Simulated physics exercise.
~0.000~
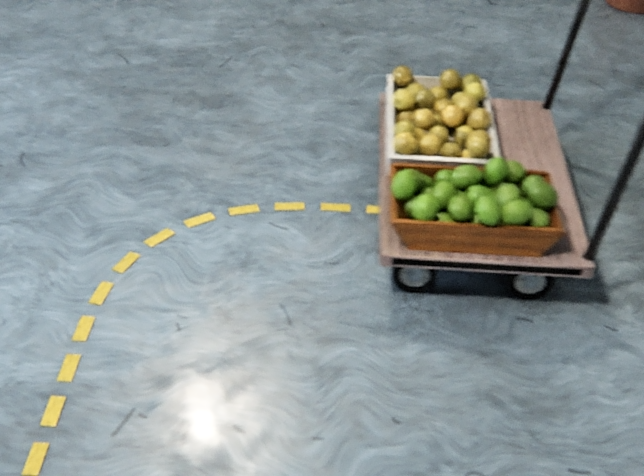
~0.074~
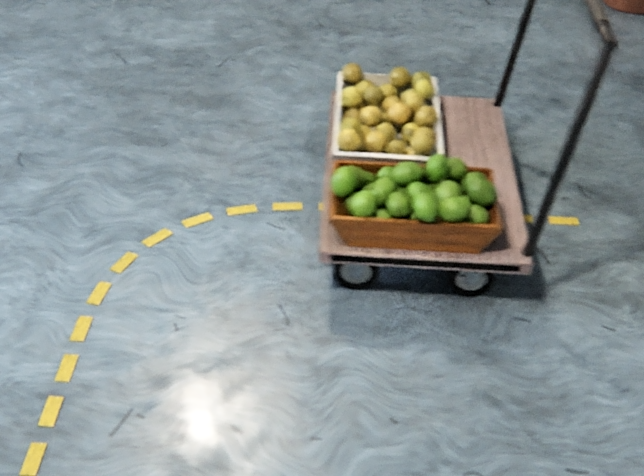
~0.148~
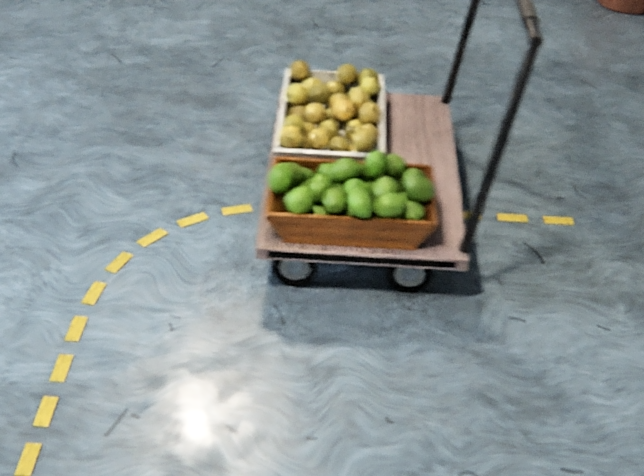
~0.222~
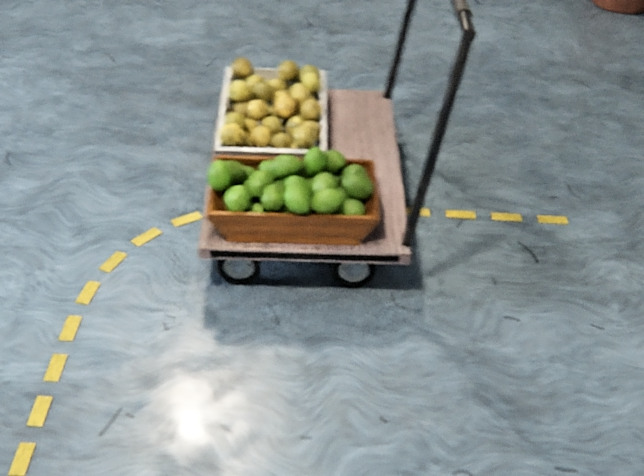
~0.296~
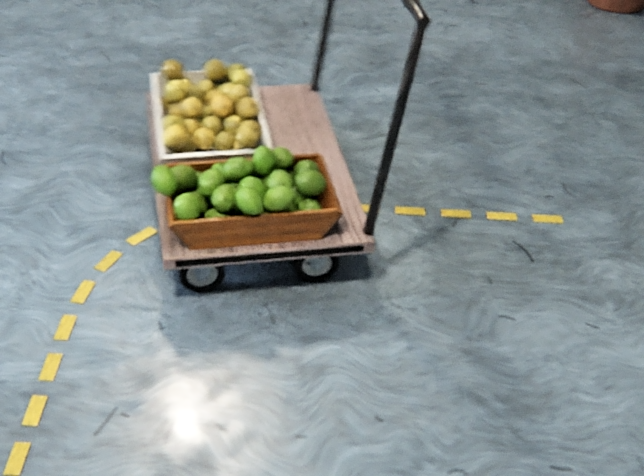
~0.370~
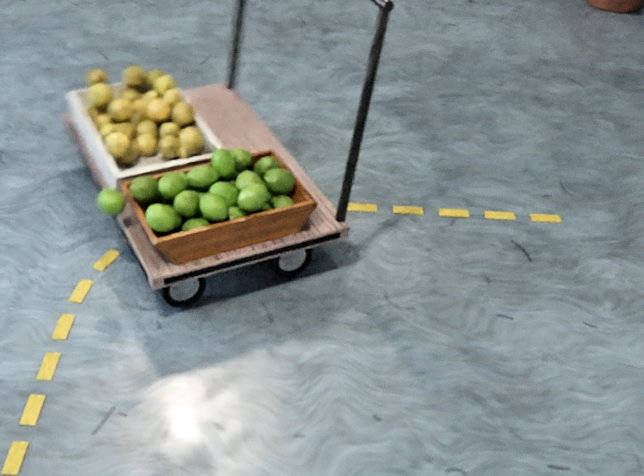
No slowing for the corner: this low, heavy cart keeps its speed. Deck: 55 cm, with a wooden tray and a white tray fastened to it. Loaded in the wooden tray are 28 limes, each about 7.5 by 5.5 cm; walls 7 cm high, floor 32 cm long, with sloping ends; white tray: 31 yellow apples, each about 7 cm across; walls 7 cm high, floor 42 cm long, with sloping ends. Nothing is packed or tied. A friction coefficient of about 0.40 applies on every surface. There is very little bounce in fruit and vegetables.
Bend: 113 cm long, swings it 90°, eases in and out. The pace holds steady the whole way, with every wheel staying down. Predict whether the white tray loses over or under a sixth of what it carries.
The share lost is greater than one sixth.
After 0.44 s, the wooden tray is down by 1 of 28 and the white tray is down by 1 of 31.
After 0.55 s, the wooden tray is down by 1 of 28 and the white tray is down by 5 of 31.
After 0.71 s, the wooden tray is down by 1 of 28 and the white tray is down by 8 of 31.
Final count (at 1.17 s), the wooden tray is down by 2 of 28 and the white tray is down by 10 of 31. Asked share, 10 of 31, 32 per cent.
